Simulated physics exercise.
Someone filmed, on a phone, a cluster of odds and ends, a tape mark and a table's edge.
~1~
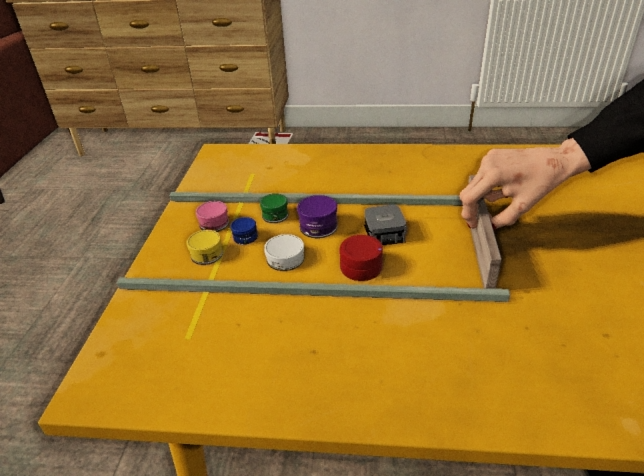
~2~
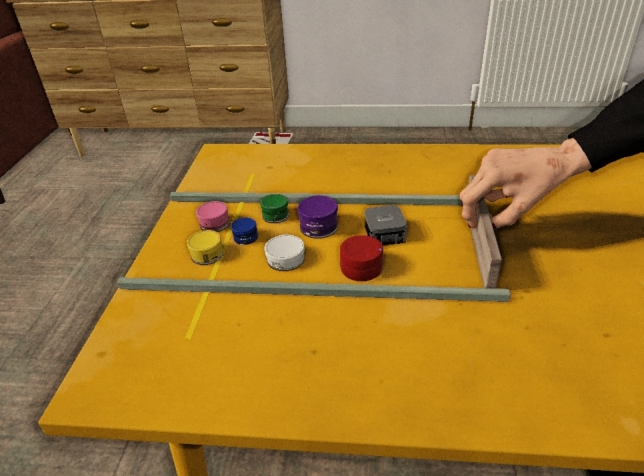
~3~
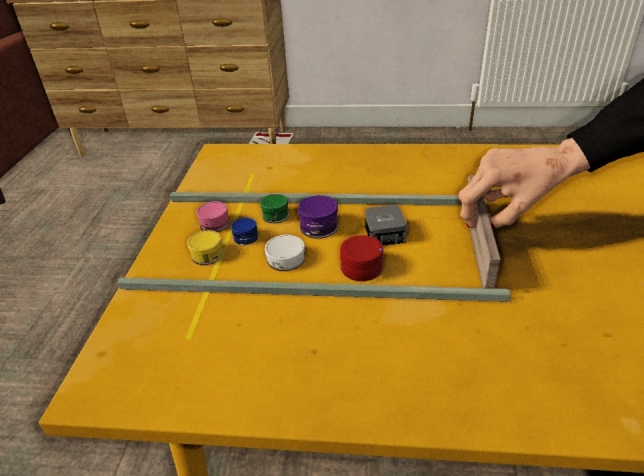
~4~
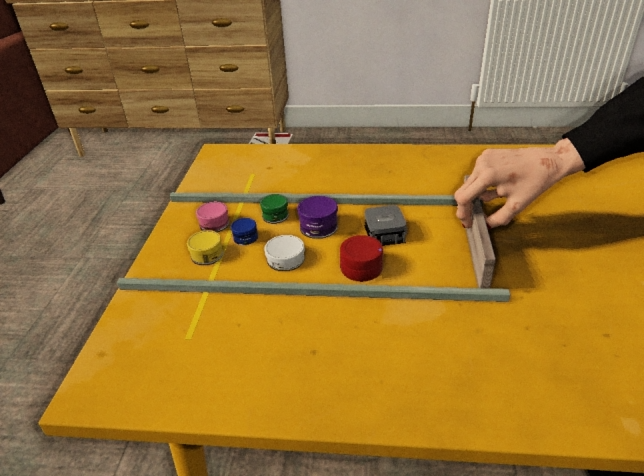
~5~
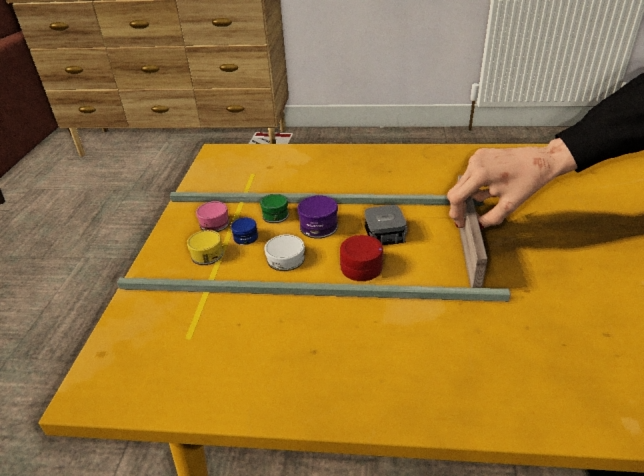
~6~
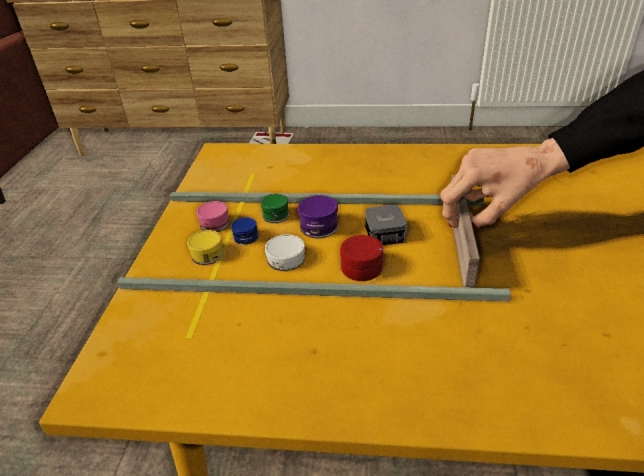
A hand held a flat board upright at the right end of two rails on a yellow table, then slid it slightly left, while the small colourful tubs and grey case between the rails stayed still.
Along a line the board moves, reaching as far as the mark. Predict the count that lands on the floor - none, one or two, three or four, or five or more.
The count on the floor is one or two.
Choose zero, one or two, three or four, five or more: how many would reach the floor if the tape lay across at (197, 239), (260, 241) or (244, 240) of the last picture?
Taking the tapes one after another, the count is three or four, then zero, then none at all.
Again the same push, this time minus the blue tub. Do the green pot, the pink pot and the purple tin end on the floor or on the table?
Green pot safe, pink pot gone, purple tin safe.
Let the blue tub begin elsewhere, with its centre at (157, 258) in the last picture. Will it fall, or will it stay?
It stays on.
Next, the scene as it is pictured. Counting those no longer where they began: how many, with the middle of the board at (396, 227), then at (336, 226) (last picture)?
1 at one spot and 5 at the other.
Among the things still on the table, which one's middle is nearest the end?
It's the yellow tin.
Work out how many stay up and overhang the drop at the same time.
In total, 2 of them.
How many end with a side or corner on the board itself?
2 are in contact with it.
Early on, none off yet; pink pot at rest near (214, 217); yellow tin at rest near (206, 247); blue tub at rest near (245, 231).
A while later, none off yet; pink pot at rest near (214, 217); yellow tin at rest near (206, 247); blue tub moving near (242, 232).
Further along, none off yet; pink pot travelled about its own width near (178, 218); yellow tin travelled about its own width near (164, 250); blue tub travelled well along near (183, 235).
Finally, the number that fall off is one or two; lost, pink pot.
